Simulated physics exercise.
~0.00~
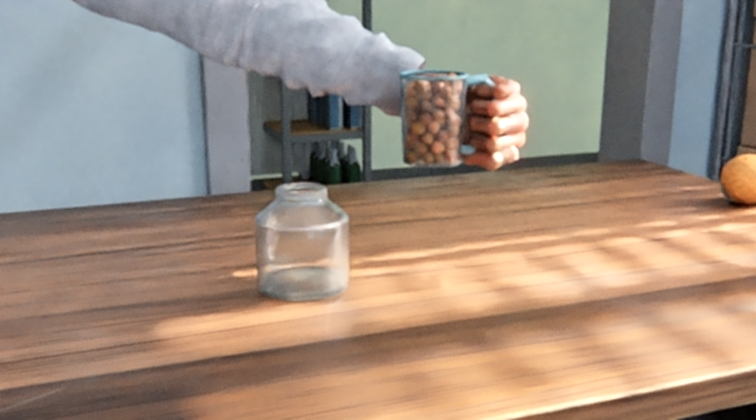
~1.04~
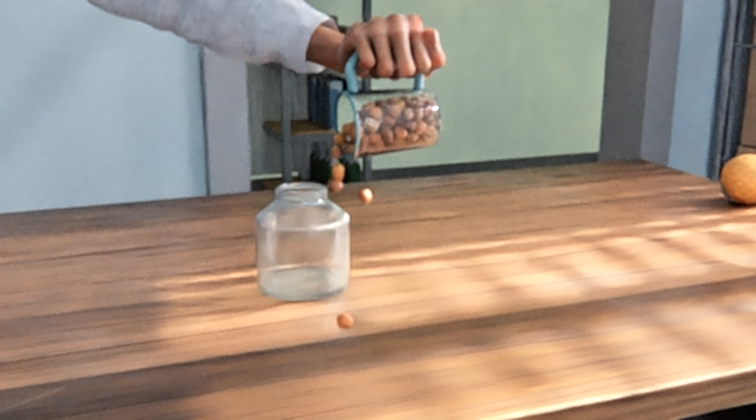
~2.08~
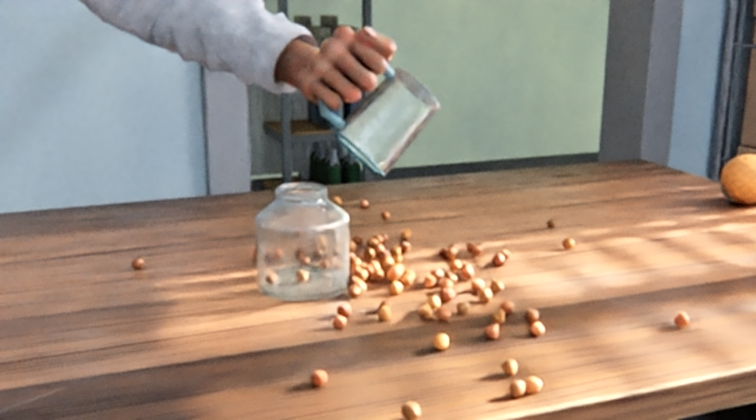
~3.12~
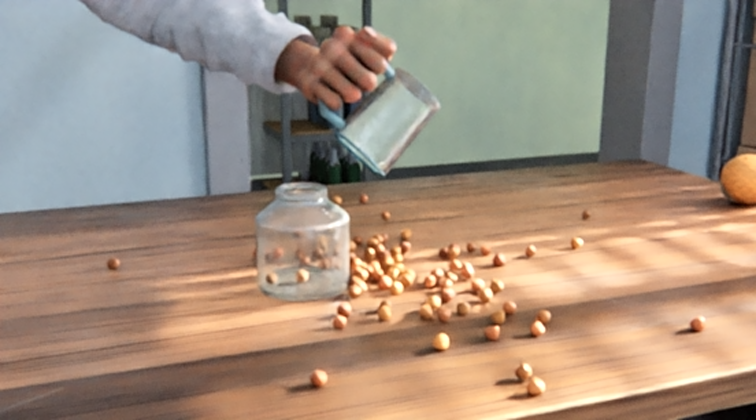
A hand tips a glass cup of small round nuts, spilling most beside the jar.
